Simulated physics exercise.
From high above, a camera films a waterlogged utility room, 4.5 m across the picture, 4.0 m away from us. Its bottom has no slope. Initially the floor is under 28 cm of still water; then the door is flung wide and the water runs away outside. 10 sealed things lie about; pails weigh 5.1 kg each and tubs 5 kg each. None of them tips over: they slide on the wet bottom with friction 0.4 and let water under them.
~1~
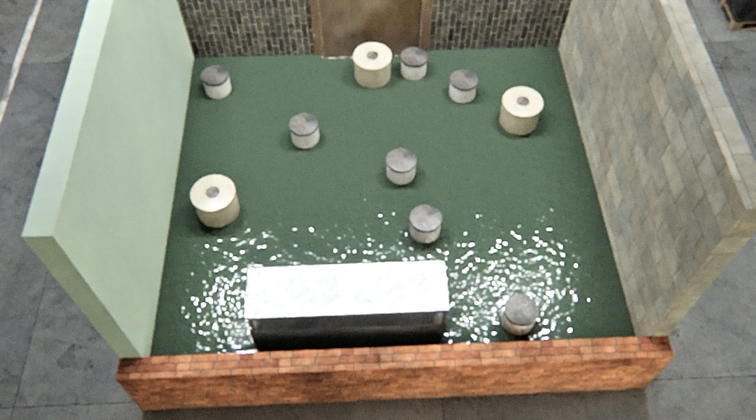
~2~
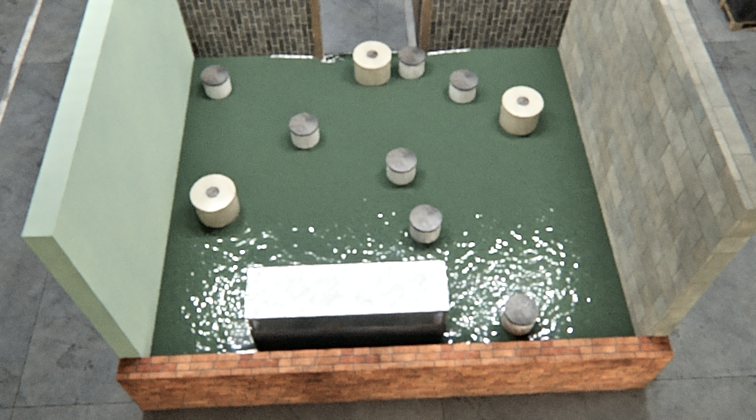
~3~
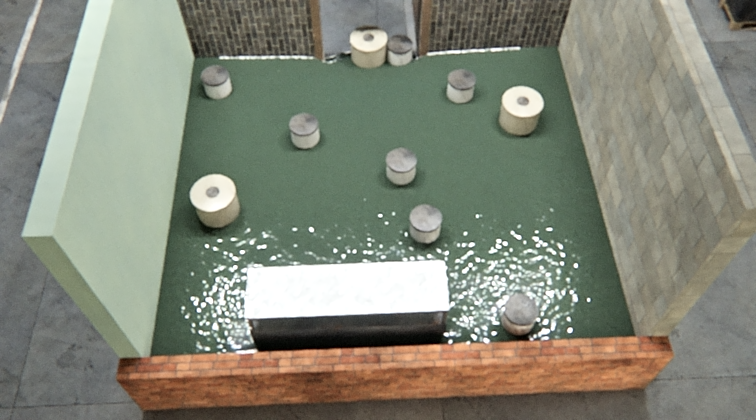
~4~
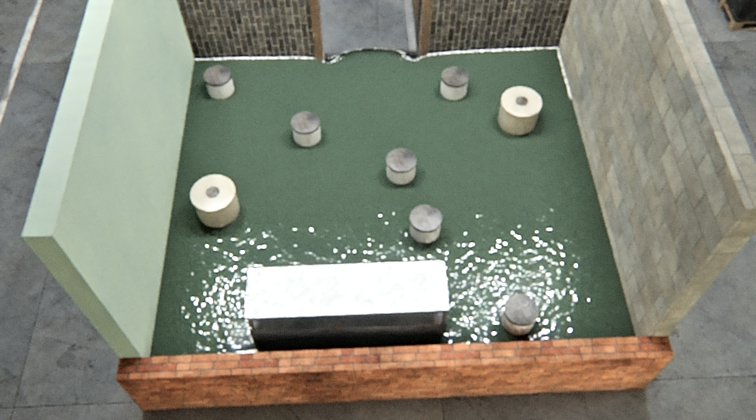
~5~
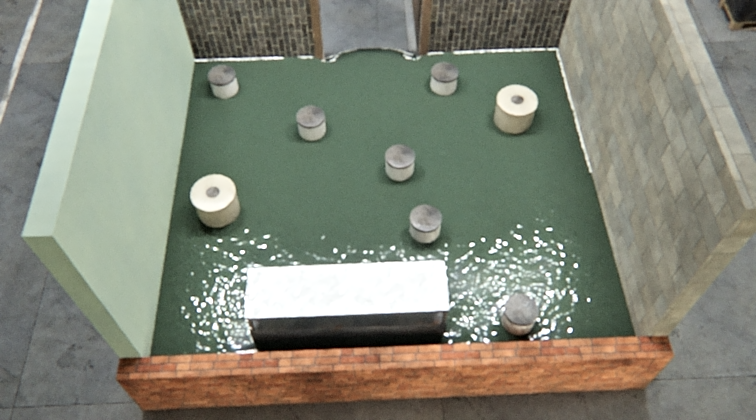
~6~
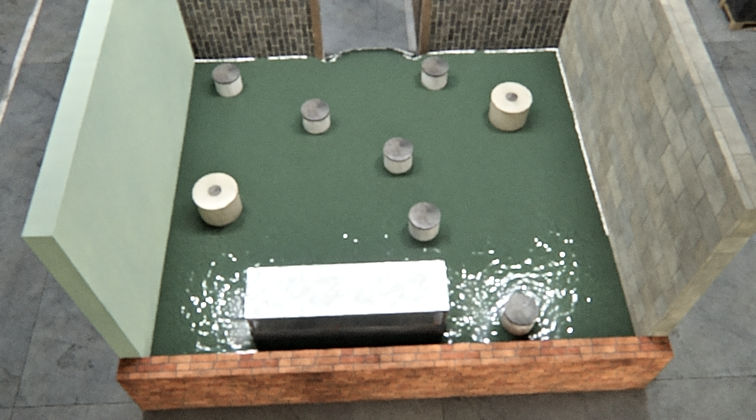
A brown door at the back vanished from its opening, and a large cream tub and a small grey-topped pail floated out through the gap, while several others drifted slowly toward it.
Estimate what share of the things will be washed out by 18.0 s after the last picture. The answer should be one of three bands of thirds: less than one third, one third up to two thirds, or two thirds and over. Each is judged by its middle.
It falls in the band two thirds and over.
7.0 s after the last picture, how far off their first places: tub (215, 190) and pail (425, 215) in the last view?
First one 80 cm, second one 80 cm.
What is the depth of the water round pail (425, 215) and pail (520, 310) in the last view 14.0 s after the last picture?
I'd estimate 14 cm for the first and 14 cm for the second.
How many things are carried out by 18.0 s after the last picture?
My count is 8.
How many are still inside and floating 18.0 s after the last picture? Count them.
2 at that moment.
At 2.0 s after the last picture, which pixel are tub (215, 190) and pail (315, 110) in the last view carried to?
Near (221, 166) and (330, 75).
Then, 2.0 s after the last picture 3 of 10 are out; 7 afloat.
Then, 7.0 s after the last picture 5 of 10 are out; 5 afloat.
Then, 14.0 s after the last picture 7 of 10 are out; 3 afloat.
Then, 18.0 s after the last picture 8 of 10 are out; 2 afloat.
